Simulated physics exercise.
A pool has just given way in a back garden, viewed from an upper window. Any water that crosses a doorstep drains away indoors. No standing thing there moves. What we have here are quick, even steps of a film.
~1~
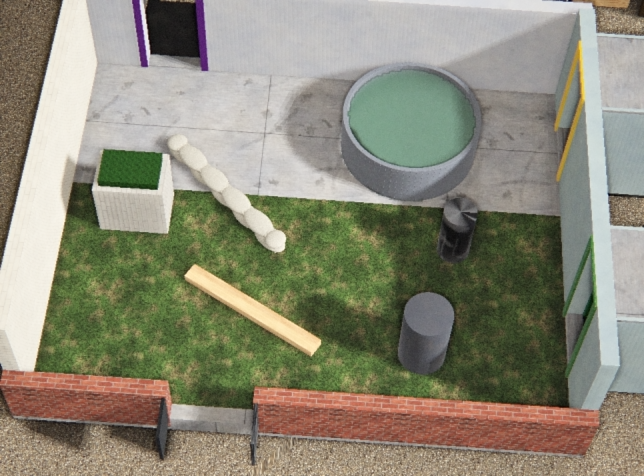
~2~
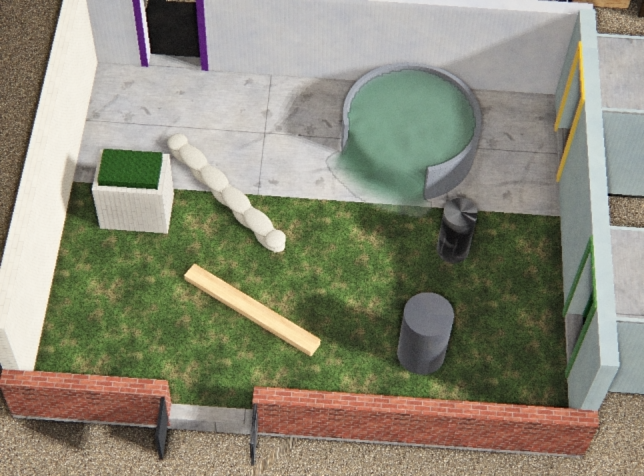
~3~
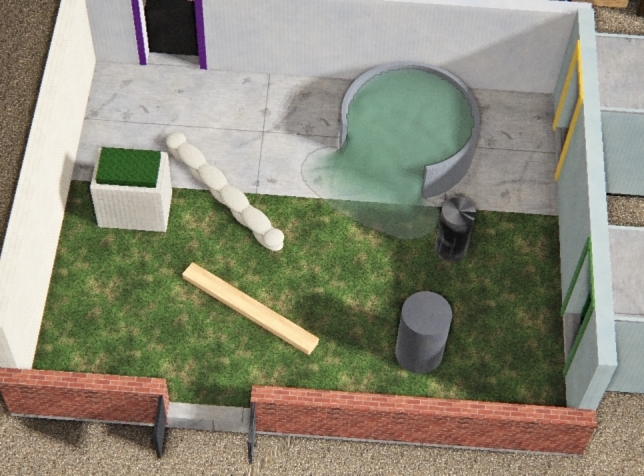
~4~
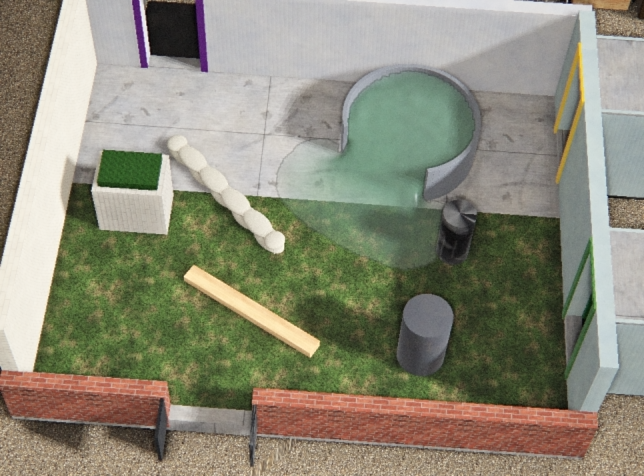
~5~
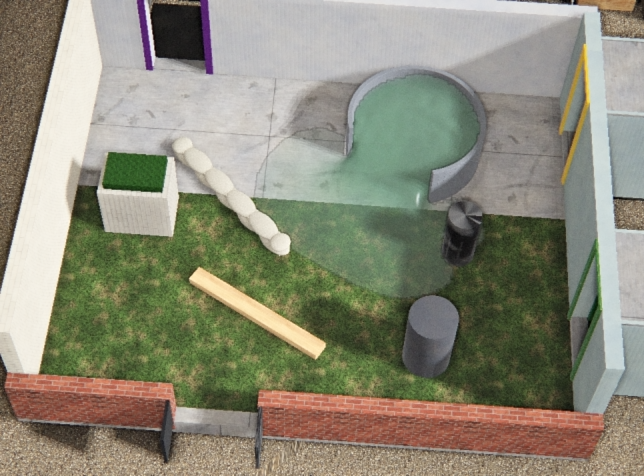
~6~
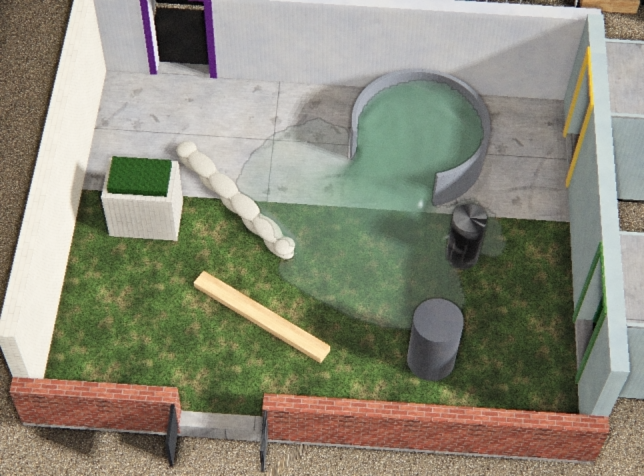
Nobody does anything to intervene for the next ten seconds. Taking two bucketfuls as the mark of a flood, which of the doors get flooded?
The green door stays below the mark, the purple door gets flooded, the yellow door stays below the mark.
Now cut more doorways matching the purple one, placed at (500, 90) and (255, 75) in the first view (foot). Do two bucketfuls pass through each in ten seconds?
The first door ends up below and the second ends up above.
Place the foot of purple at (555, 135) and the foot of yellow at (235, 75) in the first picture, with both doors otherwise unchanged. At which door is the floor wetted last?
Looks like the purple one.
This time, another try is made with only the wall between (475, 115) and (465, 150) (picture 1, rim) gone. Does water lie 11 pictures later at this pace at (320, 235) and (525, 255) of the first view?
As listed: Unflooded, submerged.
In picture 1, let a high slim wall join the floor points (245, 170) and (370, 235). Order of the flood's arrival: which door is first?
Answer: The purple-painted one.
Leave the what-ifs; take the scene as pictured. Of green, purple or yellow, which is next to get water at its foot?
Answer: The purple-painted one.
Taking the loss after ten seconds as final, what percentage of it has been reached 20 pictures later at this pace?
I'd put it at 20 per cent.
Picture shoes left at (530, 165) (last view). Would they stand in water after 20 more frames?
At that place: Not flooded.
A moment on, water covers 25 % of the floor; the green door not reached, the purple door not reached, the yellow door not reached.
Next, water covers 40 % of the floor; the green door not reached, the purple door not reached, the yellow door not reached.
Then, water covers 60 % of the floor; the green door wet at the sill, nothing in, the purple door over two buckets in, the yellow door not reached.
Later, water covers 85 % of the floor; the green door wet at the sill, nothing in, the purple door over two buckets in, the yellow door not reached.
In the end, water covers 95 % of the floor; the green door wet at the sill, nothing in, the purple door far over two buckets in, the yellow door wet at the sill, nothing in.
